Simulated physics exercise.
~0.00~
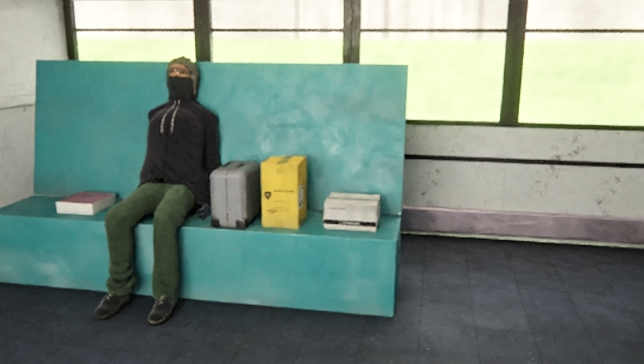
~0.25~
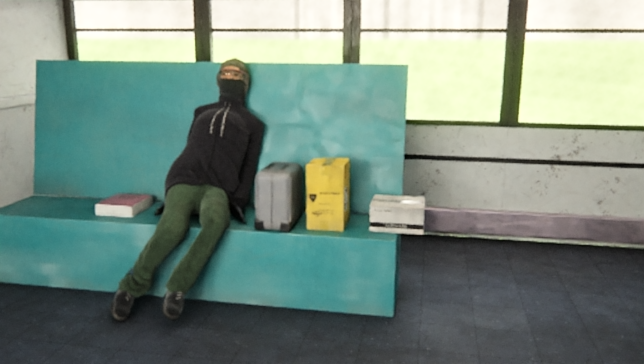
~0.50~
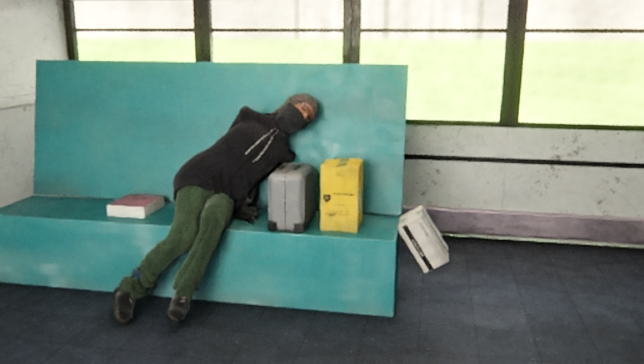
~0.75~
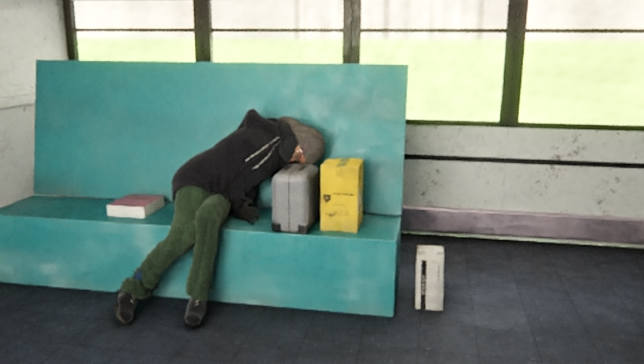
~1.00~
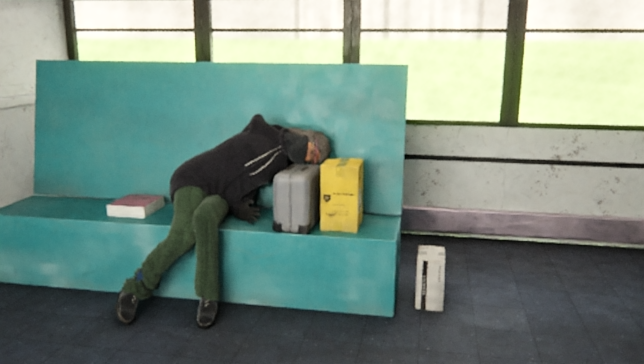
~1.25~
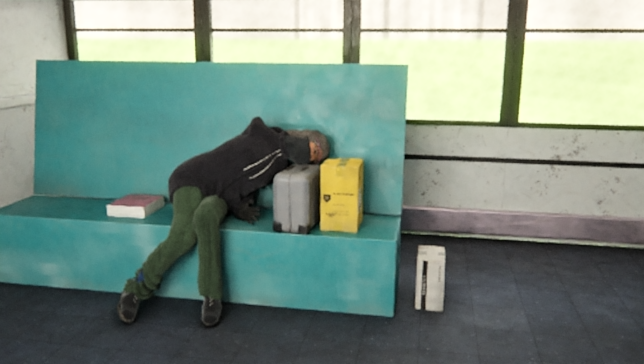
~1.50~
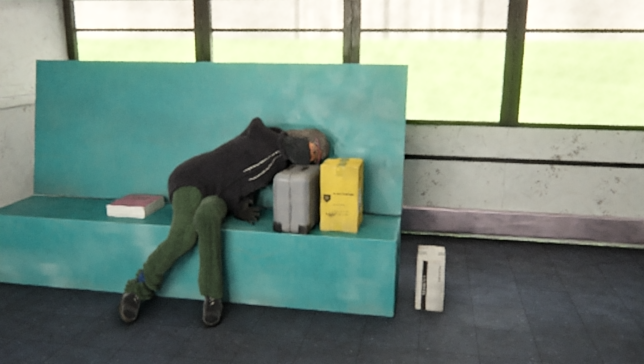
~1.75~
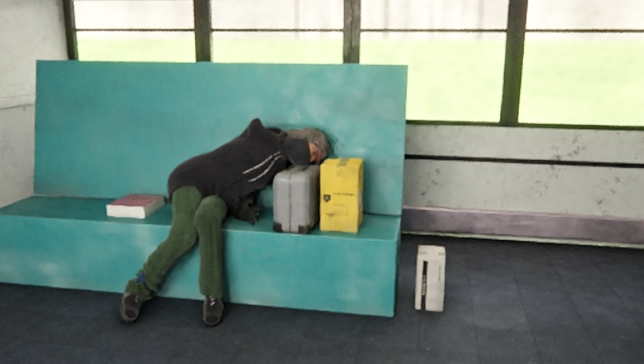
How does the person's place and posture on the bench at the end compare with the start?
At the start the person sits fairly upright on the left part of the bench, between the pink folder and the grey case. By the end the person is farther right and lower, slumped sideways with the head down by the grey case and yellow pack.
